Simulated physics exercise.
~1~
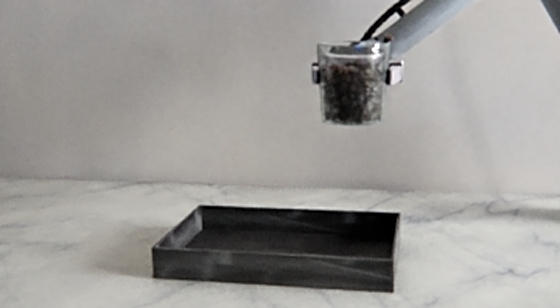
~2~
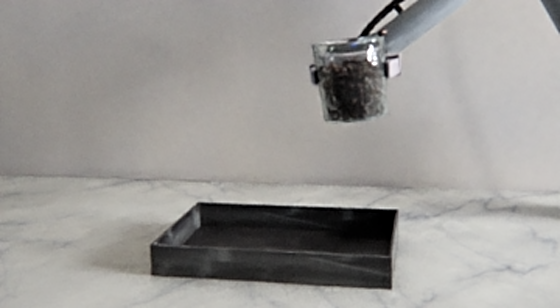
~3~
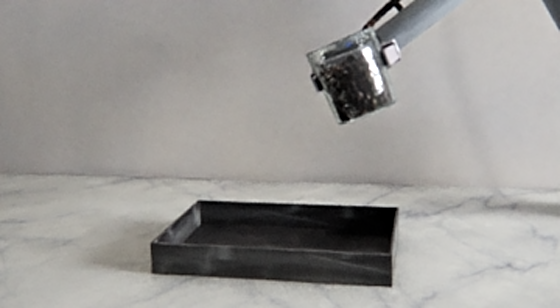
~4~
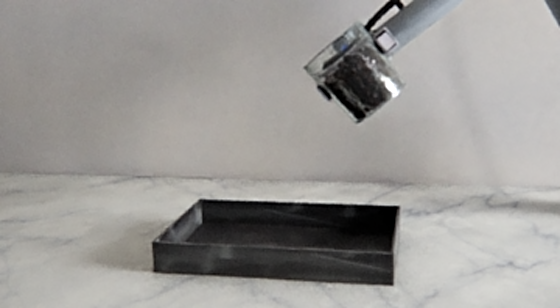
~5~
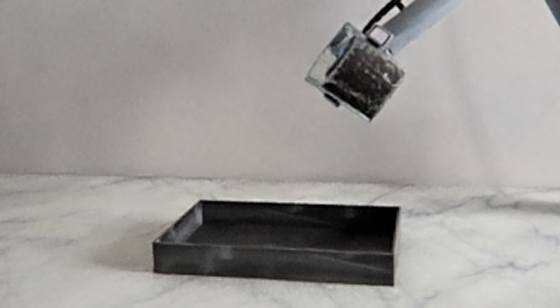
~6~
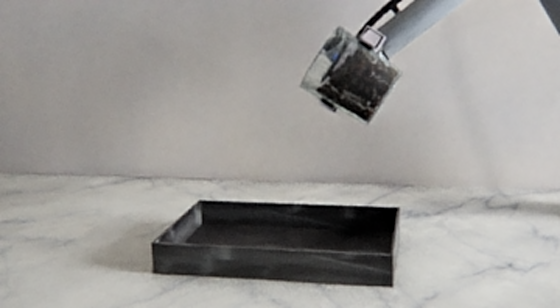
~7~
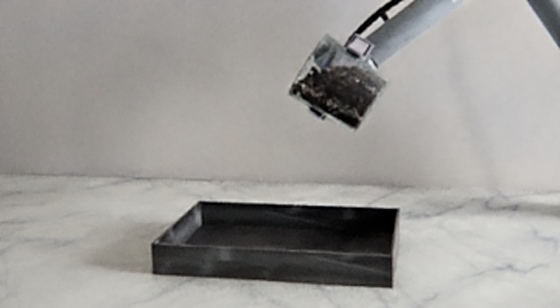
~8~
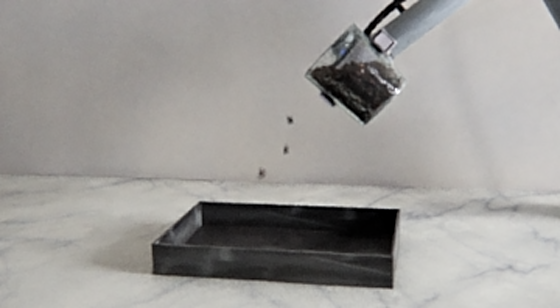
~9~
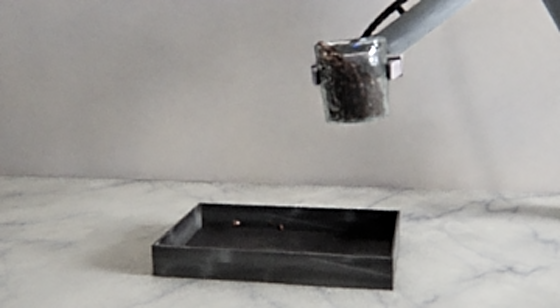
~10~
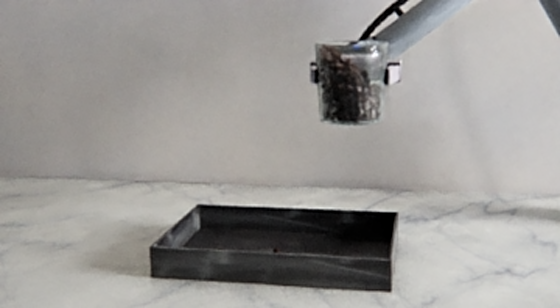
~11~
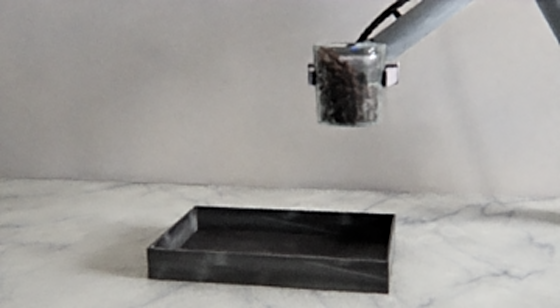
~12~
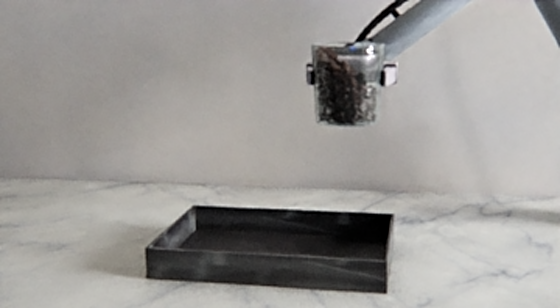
A grey robotic arm reaches in from the upper right, gripping a clear beaker nearly full of small dark beans above a marble surface, seen from the side against a plain pale wall. A shallow black rectangular tray sits below on the marble. The arm tips the beaker toward the left, tilting it further until the beans slope toward its rim. A few beans spill out and drop into the tray. The arm then swings the beaker back upright and holds it still, with most of the beans still inside.
